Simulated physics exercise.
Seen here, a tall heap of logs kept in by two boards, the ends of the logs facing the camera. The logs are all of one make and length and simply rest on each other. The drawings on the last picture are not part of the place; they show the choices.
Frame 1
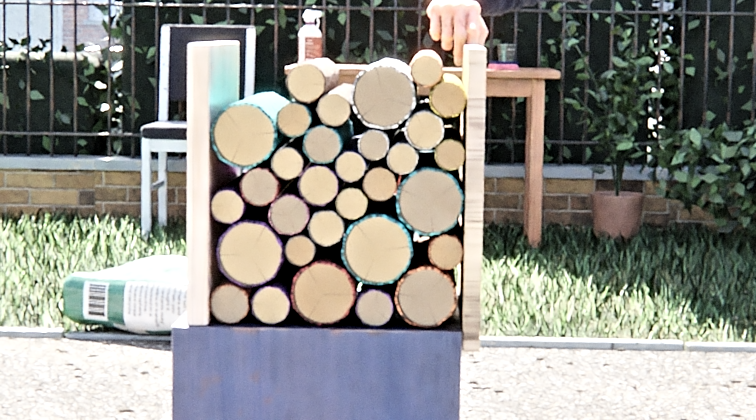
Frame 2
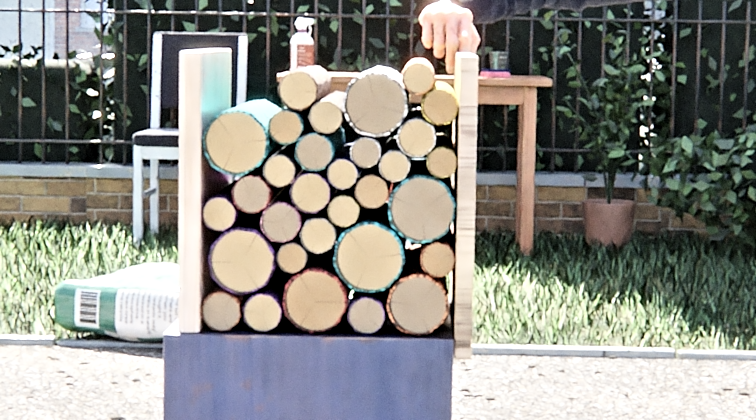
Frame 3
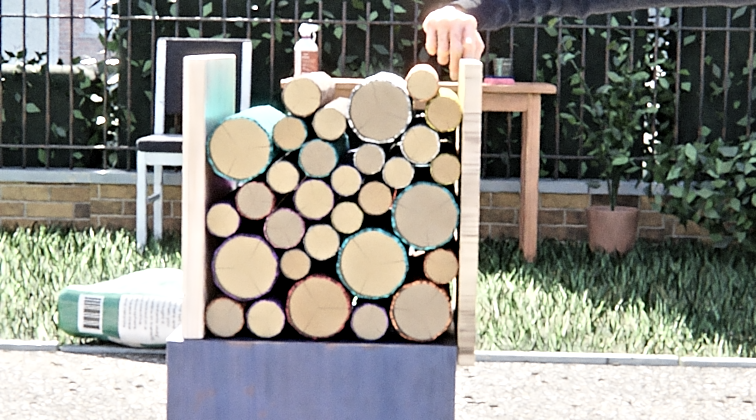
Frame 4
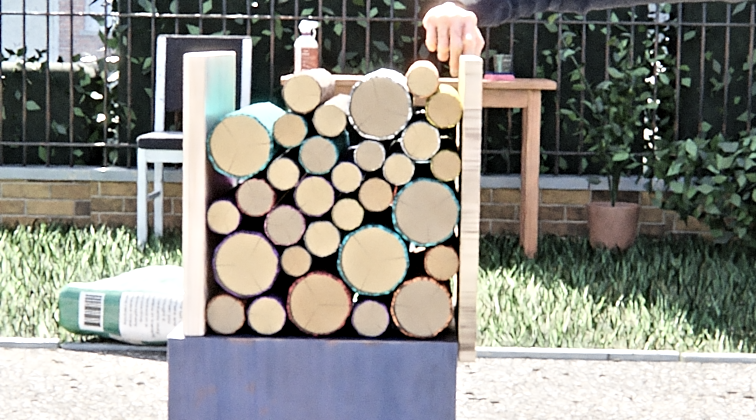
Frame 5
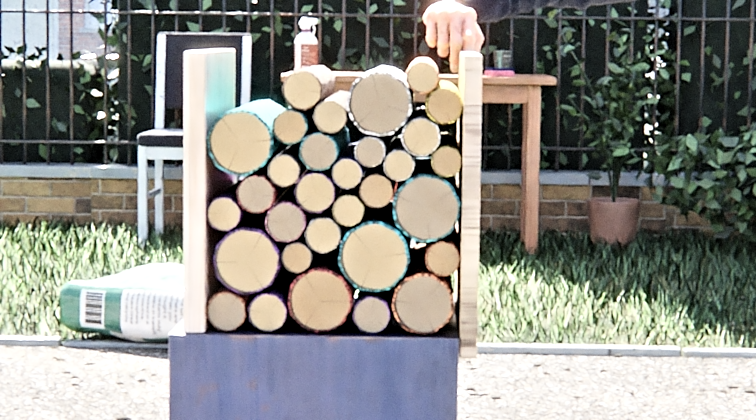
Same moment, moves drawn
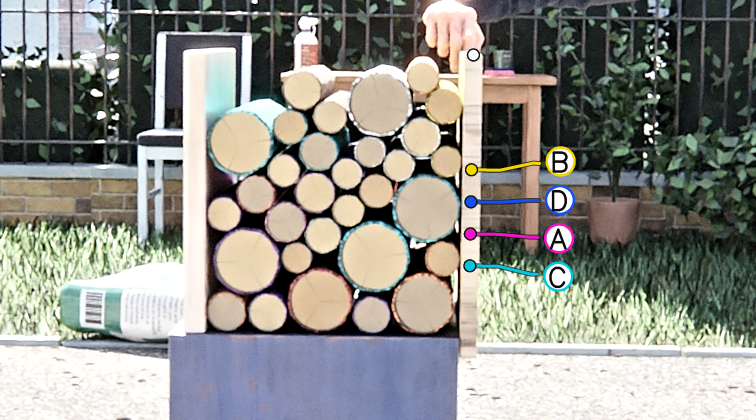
The clip opens on a tall heap of logs, ends facing the camera, held between two upright boards on a bluish base, with a hand resting at the top right. The view shifts slightly, while the logs show no clear movement against each other and the hand stays by the right board.
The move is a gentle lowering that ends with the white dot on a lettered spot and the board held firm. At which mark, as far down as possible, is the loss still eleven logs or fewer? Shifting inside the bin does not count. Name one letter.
Slide it to C.
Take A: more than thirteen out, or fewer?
At A, fewer than thirteen.
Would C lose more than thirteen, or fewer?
Fewer than thirteen.
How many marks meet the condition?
Four of the four.
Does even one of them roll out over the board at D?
Yes, at D.
On the marked copy, A at (470, 234); B at (471, 170); C at (470, 266); D at (471, 202); the white dot at (473, 55).
With C. Early on, top of the board (463, 142).
Further on, top of the board (461, 238).
At the end, top of the board (461, 264), nine out over the board.
As for the rest, A about five out over the board; B two out over the board; D about five out over the board.
